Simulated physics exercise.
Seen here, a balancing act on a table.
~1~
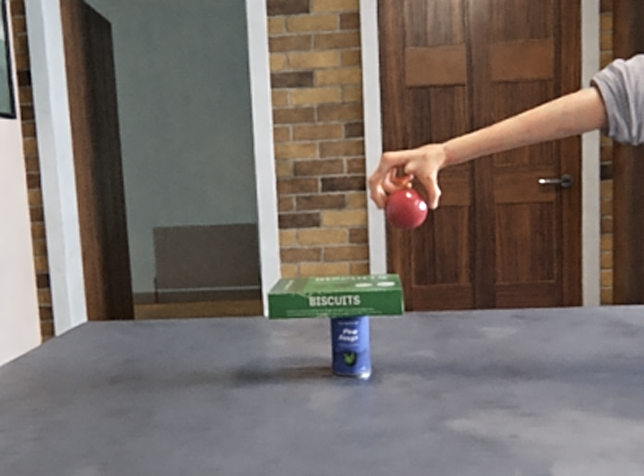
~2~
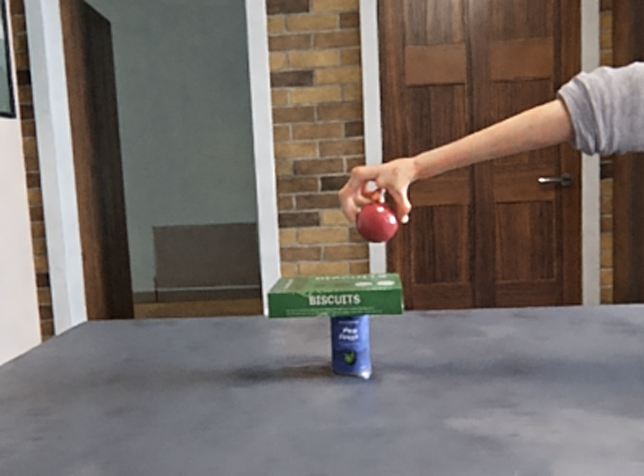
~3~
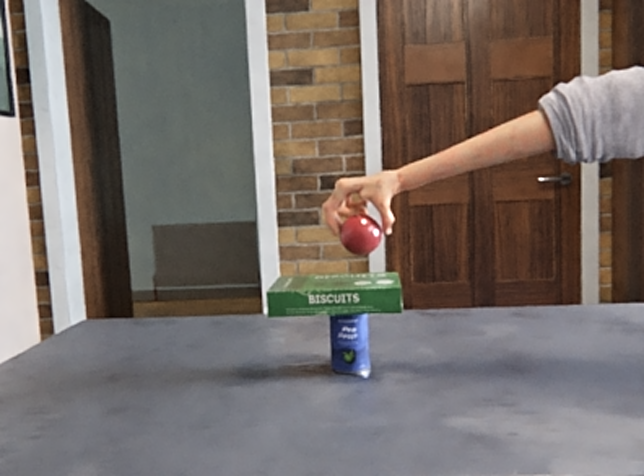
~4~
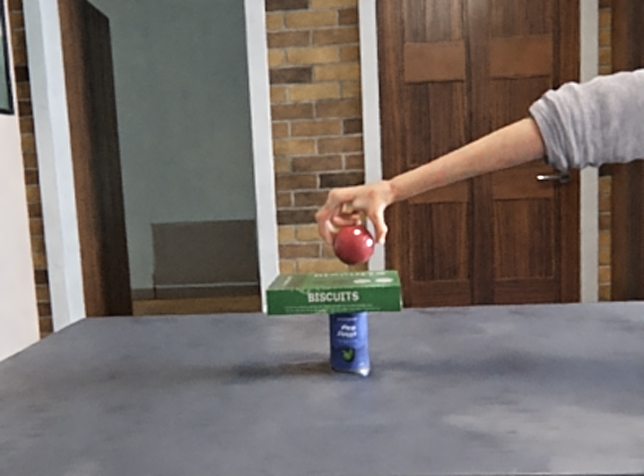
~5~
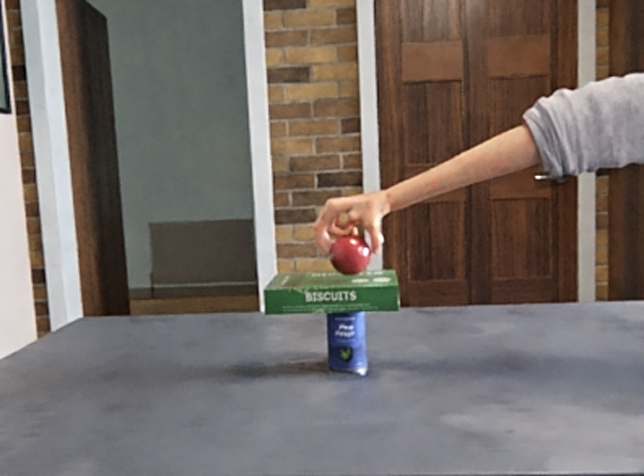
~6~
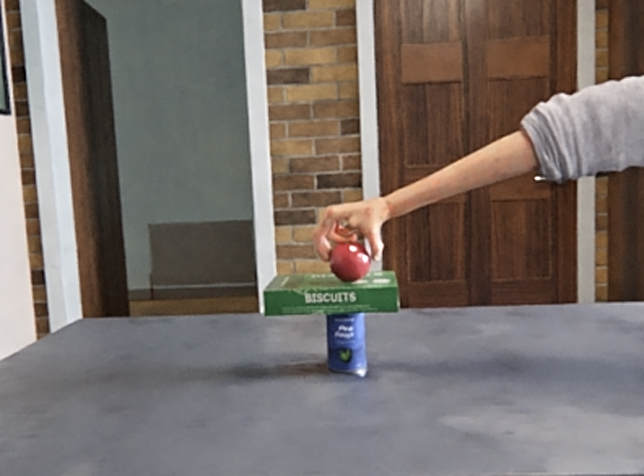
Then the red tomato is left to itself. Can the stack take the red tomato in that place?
As it turns out, it stays up.
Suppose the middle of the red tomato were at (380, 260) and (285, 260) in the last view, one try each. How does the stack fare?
In the first case it holds; in the second case it gives way.
Then, 0.20 s after the last picture, nothing has stirred.
Then, 0.40 s after the last picture, red tomato resting near (349, 262).
At rest, all 3 in place. Seen from the same camera at the end, red tomato near (349, 262). The stack keeps its balance.
